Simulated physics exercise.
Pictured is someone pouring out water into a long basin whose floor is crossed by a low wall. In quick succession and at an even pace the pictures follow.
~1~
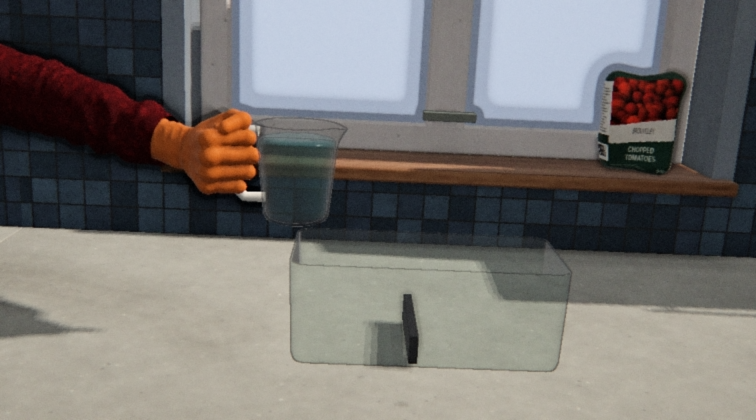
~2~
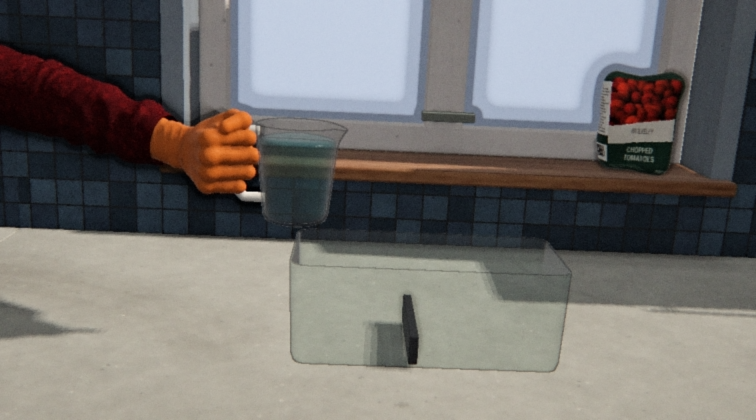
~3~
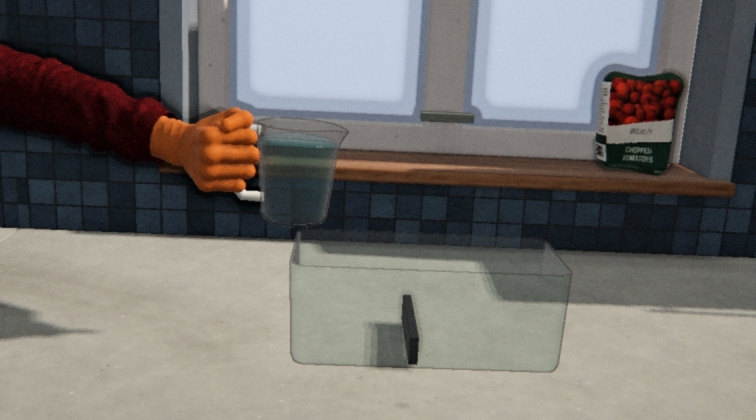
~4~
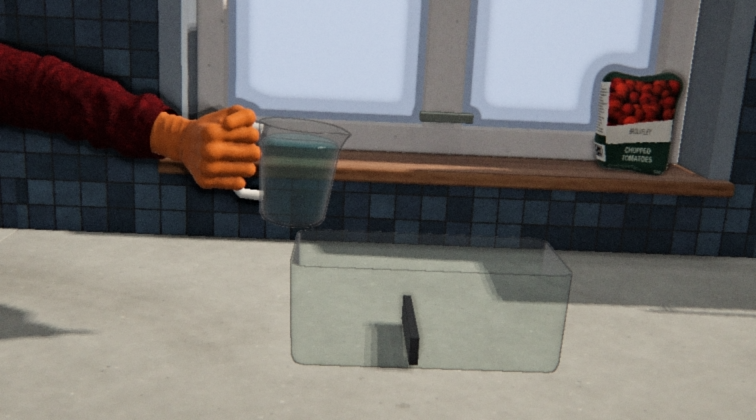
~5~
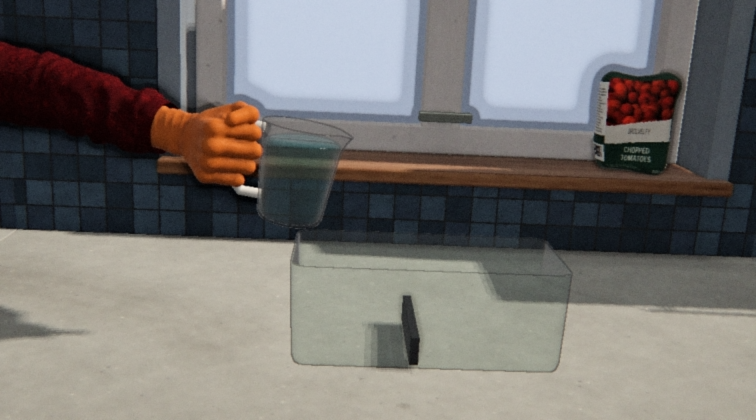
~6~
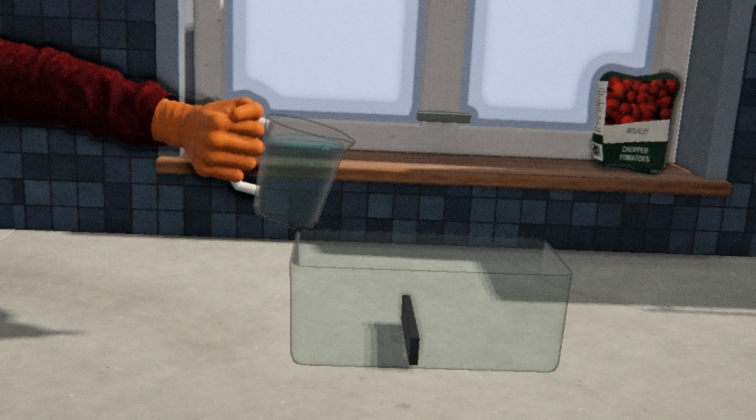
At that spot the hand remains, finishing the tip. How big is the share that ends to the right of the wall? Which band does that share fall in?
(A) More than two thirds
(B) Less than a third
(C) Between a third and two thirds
Option B: Less than a third.
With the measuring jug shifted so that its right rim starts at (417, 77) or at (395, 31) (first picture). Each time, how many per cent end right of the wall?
Result, first then second: About 95 % and about 90 %.
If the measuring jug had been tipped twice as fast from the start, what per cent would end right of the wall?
Roughly 15 percent.
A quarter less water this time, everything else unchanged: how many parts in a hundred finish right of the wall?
I'd say roughly 5 percent.
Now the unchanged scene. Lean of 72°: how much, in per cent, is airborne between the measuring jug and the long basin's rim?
About 15 %.
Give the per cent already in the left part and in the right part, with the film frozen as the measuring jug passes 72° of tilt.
Roughly 10 % on the left side and 0 % on the right side.
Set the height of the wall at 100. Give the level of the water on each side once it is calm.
I'd say about 60 for the left and about 10 for the right.
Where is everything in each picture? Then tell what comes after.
In the first picture, it leans 0°; its right rim is at (348, 128); the water meets the walls at (260, 136) and (337, 140); the long basin's rim runs from (295, 246) to (559, 257); the wall's top is at (411, 315).
In the second picture, it leans 1°; its right rim is at (348, 129); the water meets the walls at (260, 136) and (337, 141).
In the third picture, it leans 2°; its right rim is at (349, 130); the water meets the walls at (261, 136) and (338, 141).
In the fourth picture, it leans 5°; its right rim is at (351, 133); the water meets the walls at (262, 137) and (340, 142).
In the fifth picture, it leans 8°; its right rim is at (354, 137); the water meets the walls at (264, 137) and (342, 143).
In the sixth picture, it leans 13°; its right rim is at (356, 141); the water meets the walls at (266, 138) and (346, 145).
A moment on, the measuring jug is tipped part way and 76 per cent is still to pour, 8 is left of the wall and 0 right of it.
Next, the measuring jug is tipped right over and 21 per cent is still to pour, 55 is left of the wall and 13 right of it.
Then the measuring jug is tipped right over and 0 per cent is still to pour, 83 is left of the wall and 15 right of it.
Later the measuring jug is tipped right over and 0 per cent is still to pour, 83 is left of the wall and 16 right of it.
Finally, 83 per cent lies left of the wall, 16 right of it and 1 outside.
